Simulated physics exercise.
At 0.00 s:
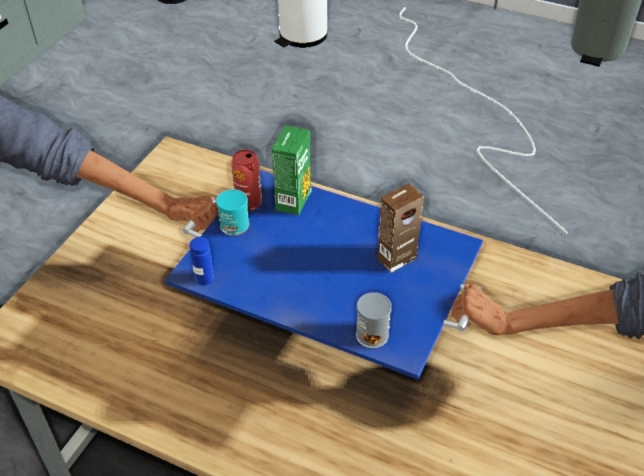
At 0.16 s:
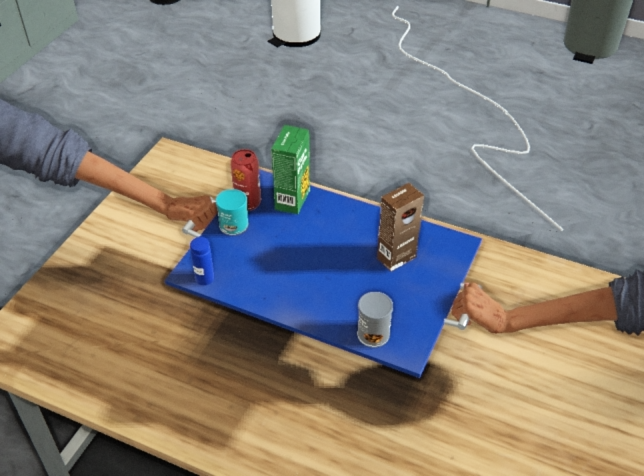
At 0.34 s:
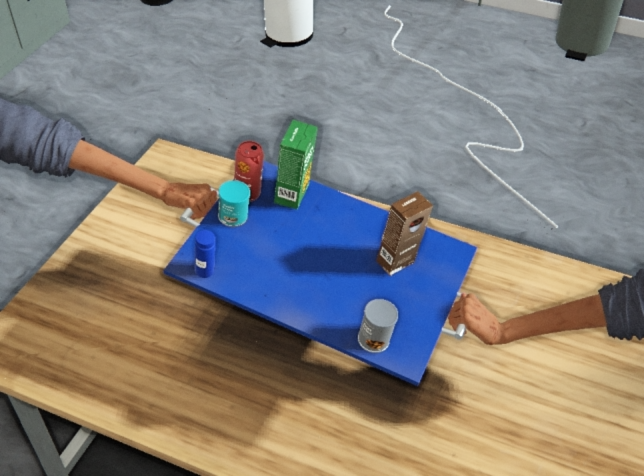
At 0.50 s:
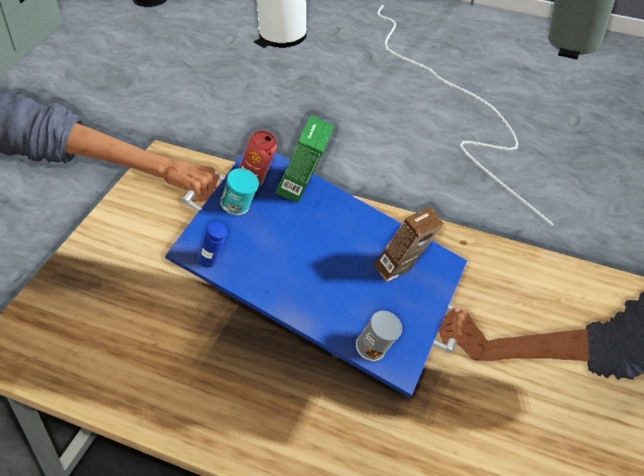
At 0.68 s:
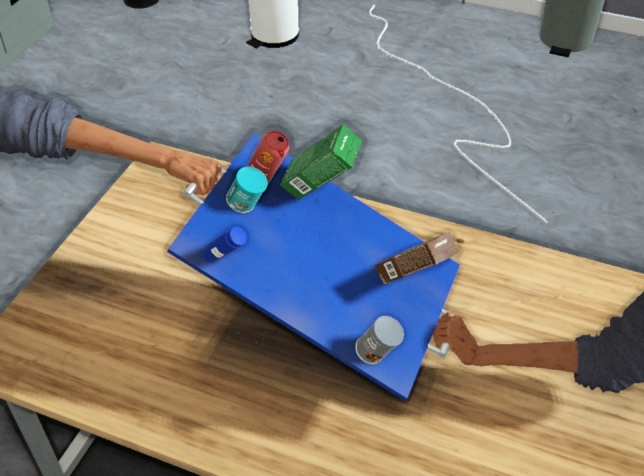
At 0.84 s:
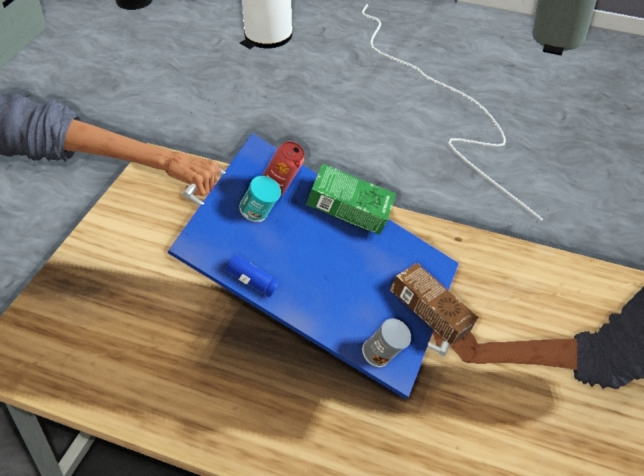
Above a wooden table, two hands tilting a rimless blue tray right-edge down, cartons and blue shaker toppling, tins and red can sliding.
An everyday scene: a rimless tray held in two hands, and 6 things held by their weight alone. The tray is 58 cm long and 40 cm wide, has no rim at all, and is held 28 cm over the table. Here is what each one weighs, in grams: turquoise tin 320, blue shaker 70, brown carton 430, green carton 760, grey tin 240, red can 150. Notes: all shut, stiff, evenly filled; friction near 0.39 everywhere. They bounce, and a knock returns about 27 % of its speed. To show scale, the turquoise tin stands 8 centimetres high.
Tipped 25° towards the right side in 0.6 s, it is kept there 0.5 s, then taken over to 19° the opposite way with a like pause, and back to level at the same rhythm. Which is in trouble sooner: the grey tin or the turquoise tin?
The first of the two.
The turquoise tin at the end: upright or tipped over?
Well, the turquoise tin holds steady.
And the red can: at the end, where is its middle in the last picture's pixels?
About (316, 212).
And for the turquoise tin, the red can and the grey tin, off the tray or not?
Well, the turquoise tin does not come off, the red can does not come off, and the grey tin does come off.
After 1.24 s, tilt 25°, right edge down; brown carton, green carton and grey tin now off the tray; turquoise tin slid 22 cm near (325, 239); blue shaker on its side.
After 1.54 s, tilt 2°, left edge down; blue shaker now off the tray; turquoise tin slid 37 cm near (381, 255); red can tipped 15° from how it sat.
After 2.34 s, tilt 19°, left edge down; turquoise tin slid 37 cm near (374, 242); red can tipped 35° from how it sat.
At rest (4.4 s), off the tray, blue shaker, brown carton, green carton and grey tin; tipped over on the tray, red can; not toppled but over 5 cm from the start, turquoise tin. Seen from the same camera at the end, turquoise tin near (382, 257). Grey tin went at 1.24 s; turquoise tin was never lost.
